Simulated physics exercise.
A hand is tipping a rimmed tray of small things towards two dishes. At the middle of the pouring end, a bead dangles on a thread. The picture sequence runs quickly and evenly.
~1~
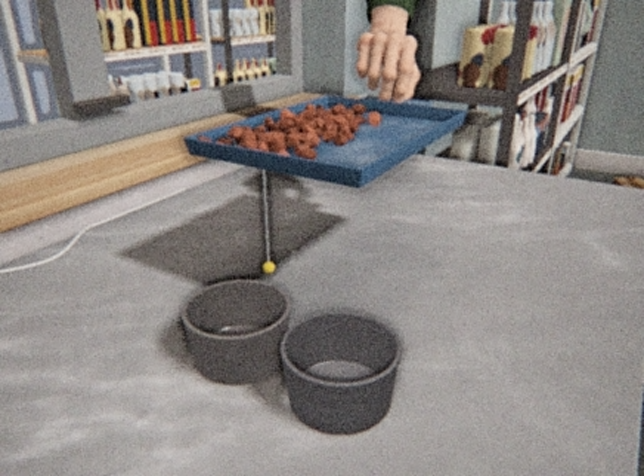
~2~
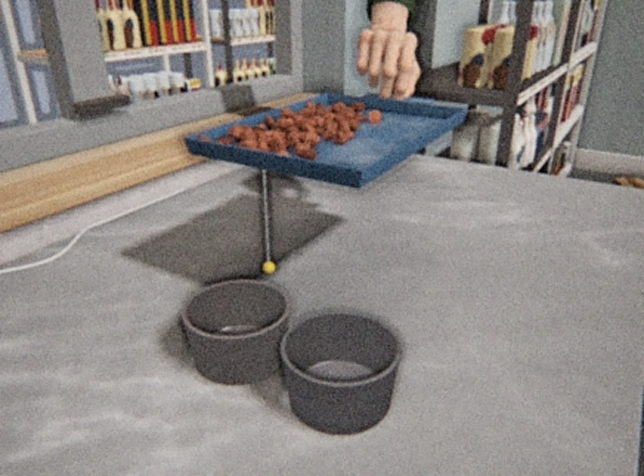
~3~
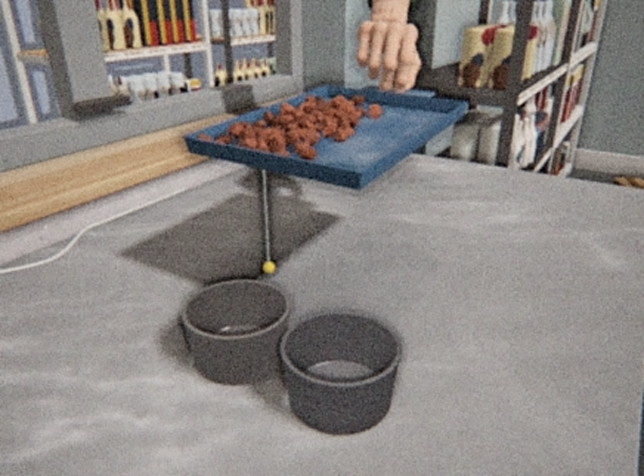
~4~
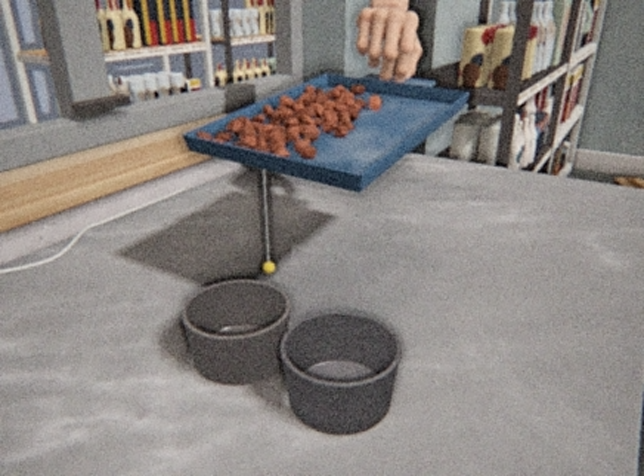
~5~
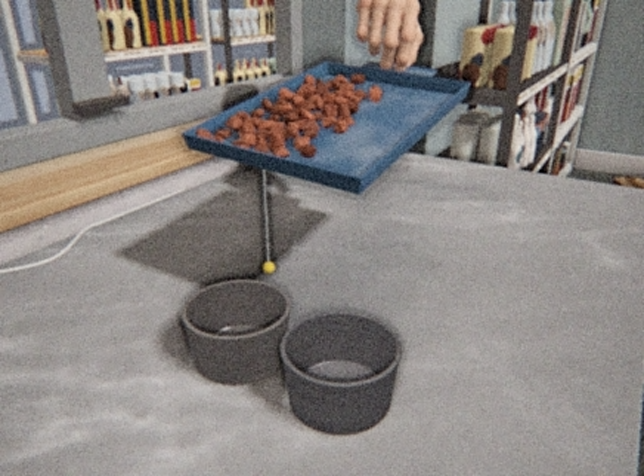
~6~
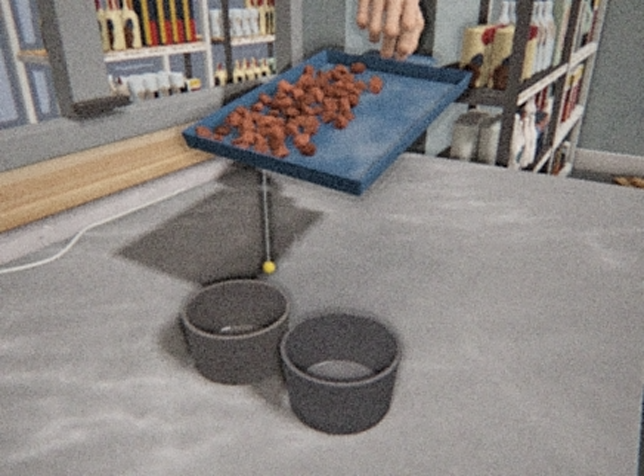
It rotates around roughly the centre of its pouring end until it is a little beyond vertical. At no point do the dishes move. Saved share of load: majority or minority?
Majority.
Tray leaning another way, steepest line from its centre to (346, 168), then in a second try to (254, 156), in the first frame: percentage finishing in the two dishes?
So it's 40 percent with the first slope and 20 percent with the other.
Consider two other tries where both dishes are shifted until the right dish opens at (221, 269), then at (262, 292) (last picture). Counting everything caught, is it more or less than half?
For the earlier try a smaller portion is kept, for the later one a smaller portion.
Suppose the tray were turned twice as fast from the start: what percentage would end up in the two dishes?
That works out at some 60 per cent.
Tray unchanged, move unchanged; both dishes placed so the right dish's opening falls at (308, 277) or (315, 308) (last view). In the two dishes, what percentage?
About 0 per cent first, then about 60 per cent.
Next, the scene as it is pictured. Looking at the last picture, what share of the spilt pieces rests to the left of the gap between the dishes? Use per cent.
Roughly 20 percent.
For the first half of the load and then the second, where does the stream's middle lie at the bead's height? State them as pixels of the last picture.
Initially about (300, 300); subsequently about (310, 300).
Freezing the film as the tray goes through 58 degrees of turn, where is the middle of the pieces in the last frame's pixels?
I'd mark the middle close to (300, 136).
Soon after the last picture, tray tipped steeply; nearly all on the tray; a stray few in the right dish; a small part in the air.
A little later, tray tipped right over; about half on the tray; a small part in the right dish; a small part in the left dish; a small part outside both; about a quarter in the air.
Later still, tray tipped past a quarter turn; about a quarter in the right dish; about a third in the left dish; about a third outside both.
At rest, tray tipped past a quarter turn; about a quarter in the right dish; about a third in the left dish; about a third outside both.
